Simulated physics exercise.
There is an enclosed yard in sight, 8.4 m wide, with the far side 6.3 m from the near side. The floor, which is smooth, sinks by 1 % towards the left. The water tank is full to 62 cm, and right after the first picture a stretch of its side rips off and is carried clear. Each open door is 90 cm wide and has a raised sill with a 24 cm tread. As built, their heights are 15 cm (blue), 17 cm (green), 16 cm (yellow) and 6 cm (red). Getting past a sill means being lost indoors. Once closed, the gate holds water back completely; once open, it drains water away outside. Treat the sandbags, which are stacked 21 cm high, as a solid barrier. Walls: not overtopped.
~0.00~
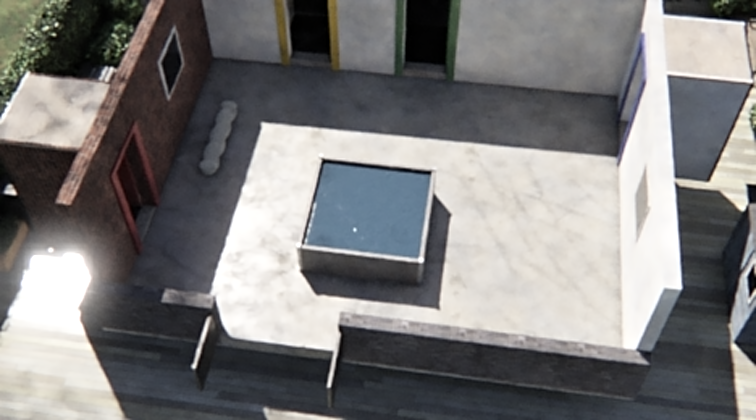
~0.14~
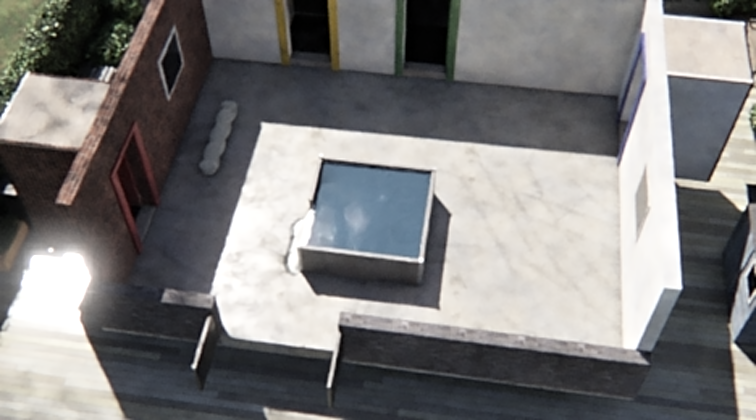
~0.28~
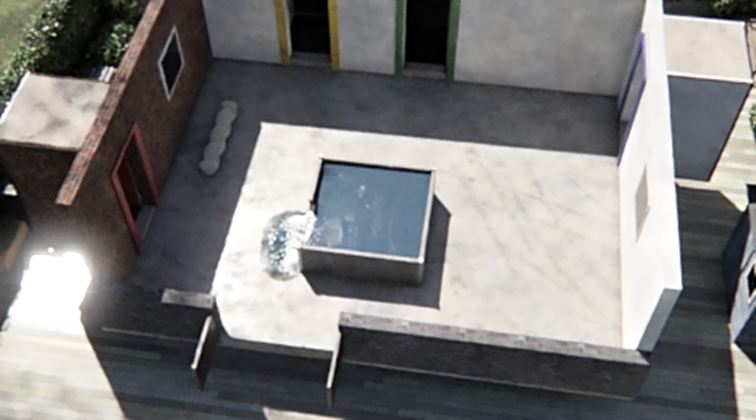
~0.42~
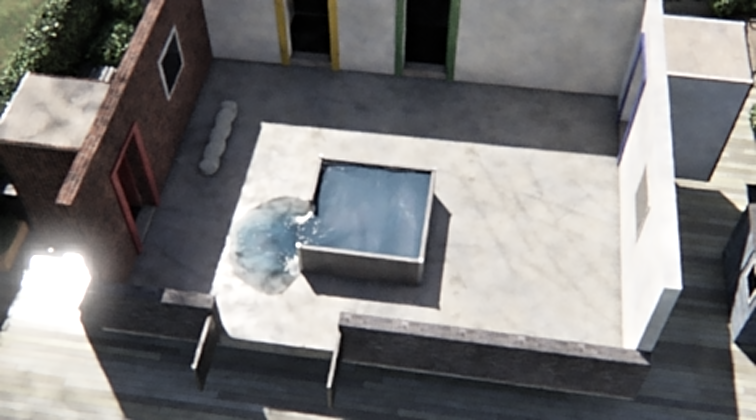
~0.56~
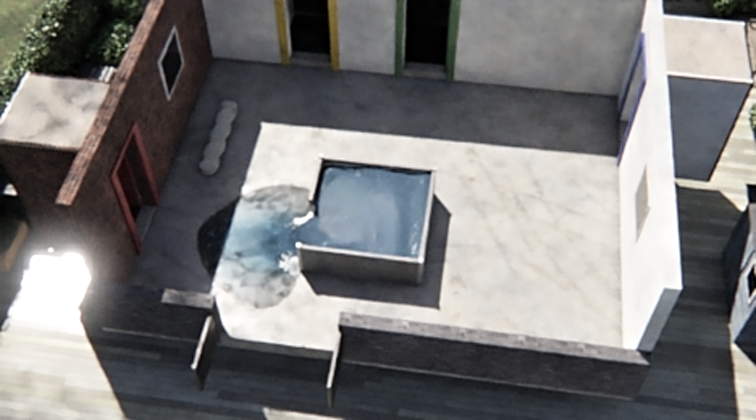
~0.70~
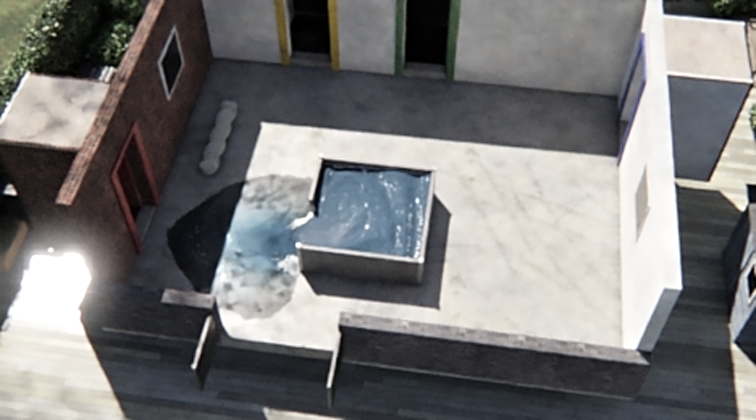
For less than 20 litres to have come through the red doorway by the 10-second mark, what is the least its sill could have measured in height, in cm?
25 cm or so.
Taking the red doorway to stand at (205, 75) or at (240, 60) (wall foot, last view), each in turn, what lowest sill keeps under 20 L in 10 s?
In turn: About 16 cm, about 18 cm.
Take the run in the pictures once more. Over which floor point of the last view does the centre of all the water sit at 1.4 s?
(324, 238), roughly.
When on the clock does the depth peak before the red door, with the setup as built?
The depth peaks at about 2.8 seconds.
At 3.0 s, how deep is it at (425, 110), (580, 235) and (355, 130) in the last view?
In that order: 0, 0 and 0 cm.
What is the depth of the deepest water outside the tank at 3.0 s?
Up to some 28 centimetres, I'd say.
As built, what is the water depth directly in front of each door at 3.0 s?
At the blue door the depth is 0 cm, at green 0 cm, at yellow 0 cm and at red 25 cm.
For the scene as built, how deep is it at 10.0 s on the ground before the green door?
It works out to about 3.5 centimetres deep.
After 1.4 s water covers 20 % of the floor, deepest (34 cm) near (294, 250); 11 cm at the red door, 37 litres in over its 6 cm sill.
After 3.0 s water covers 25 % of the floor, deepest (28 cm) near (156, 210); 25 cm at the red door, 244 litres in over its 6 cm sill.
After 10.0 s water covers 65 % of the floor, deepest (12 cm) near (210, 68); 11 cm at the red door, 527 litres in over its 6 cm sill.
At the red door as built, the water arrived by 0.9 s and peaked near 27 cm at 2.8 s.
Run again over the same 10 s with other heights there, 42 litres in over 22 cm, 2 litres over 29.5 cm. The limit of 20 litres is kept from about 25 cm up.
